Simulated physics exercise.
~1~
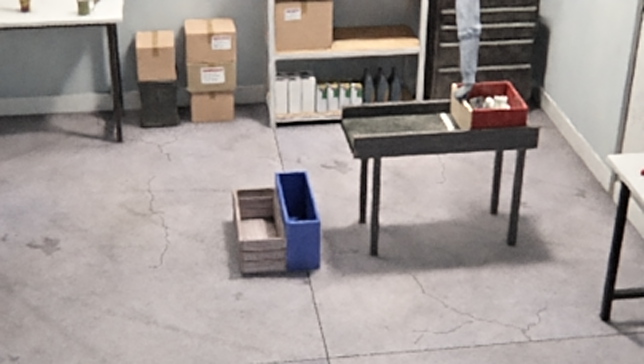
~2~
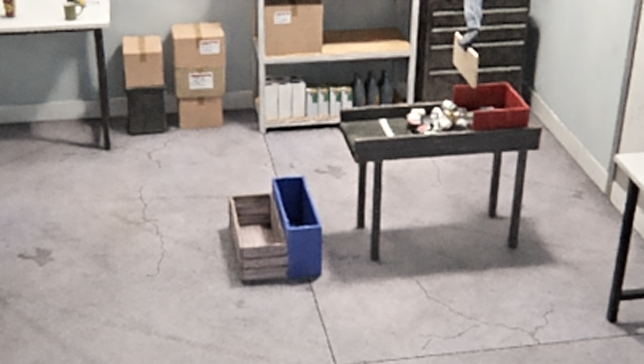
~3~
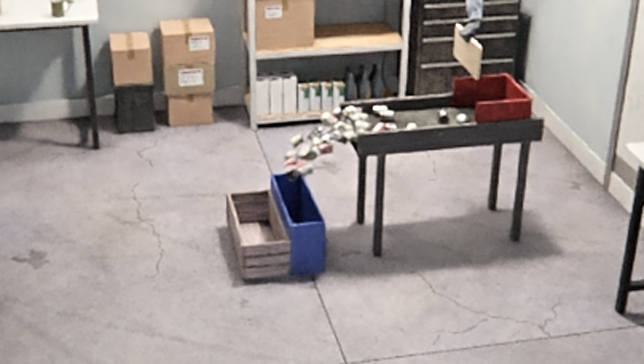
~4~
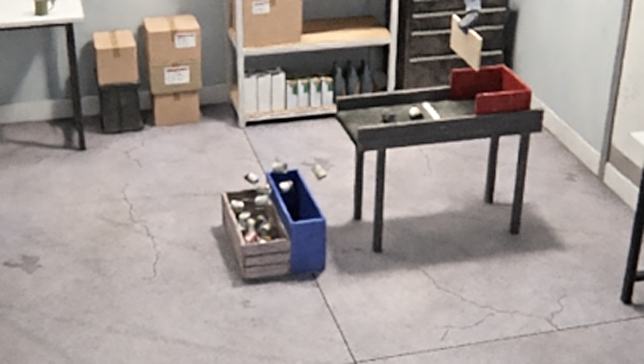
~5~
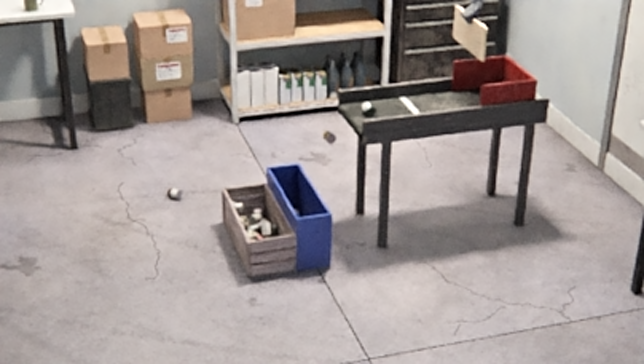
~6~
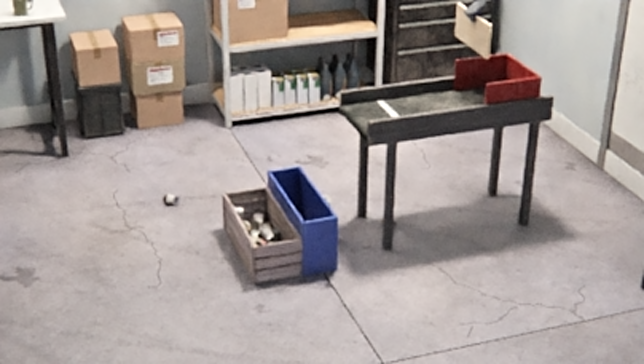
Storage room with small tins sliding left from a red pen as a gate lifts, mostly landing in a wooden bin.
